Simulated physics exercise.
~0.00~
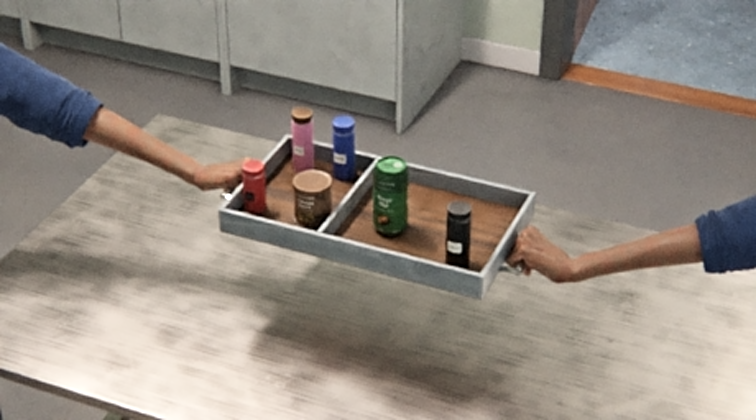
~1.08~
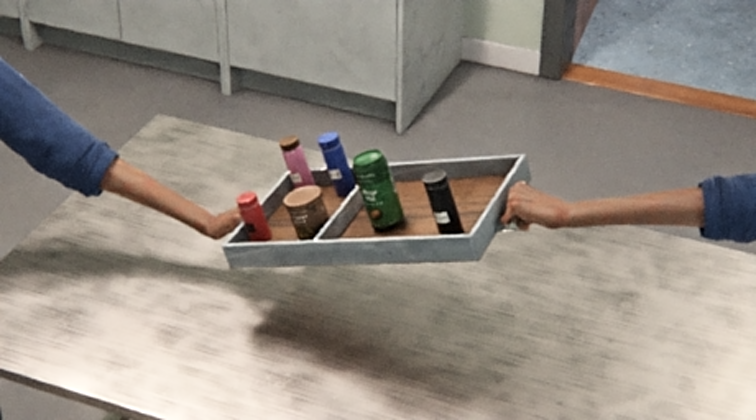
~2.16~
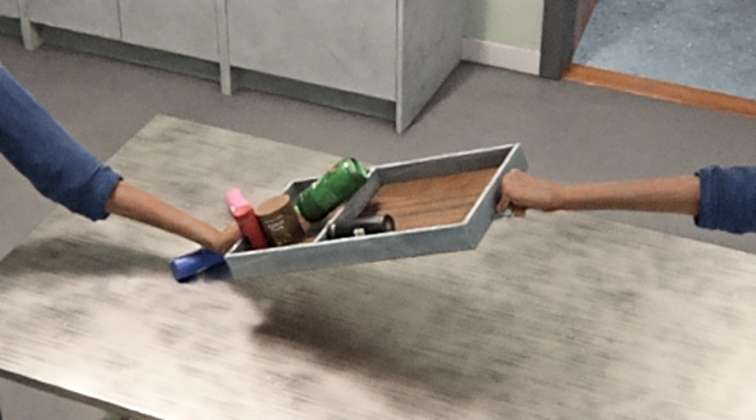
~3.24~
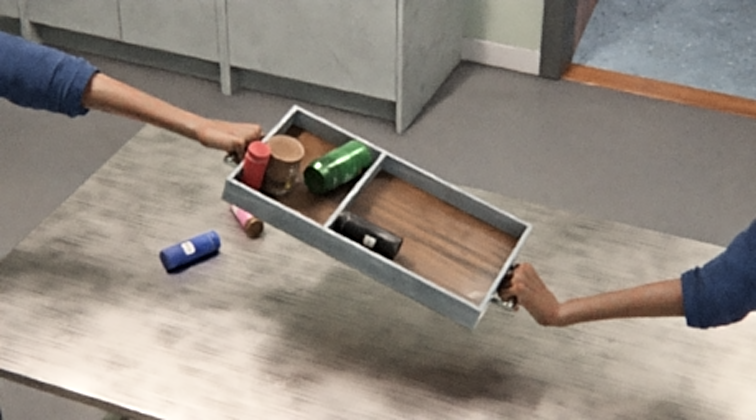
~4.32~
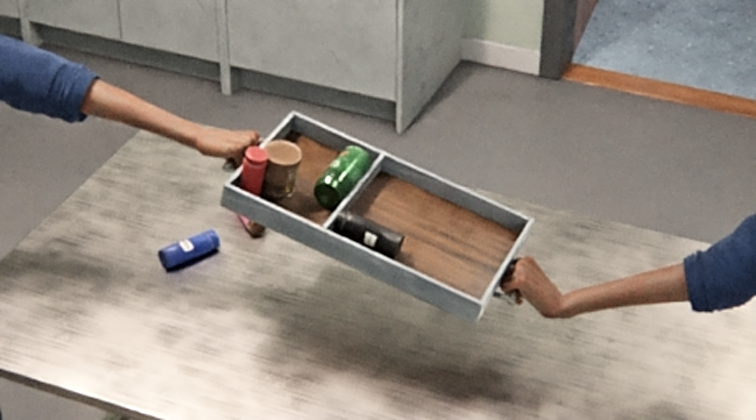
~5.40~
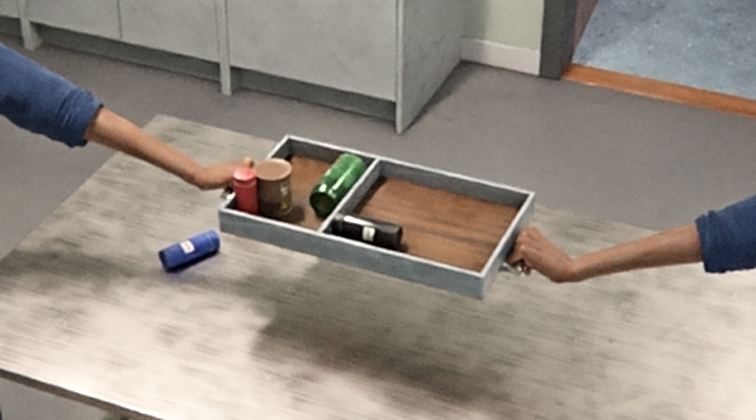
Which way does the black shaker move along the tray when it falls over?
It moves to the left, toward the bar that divides the tray.
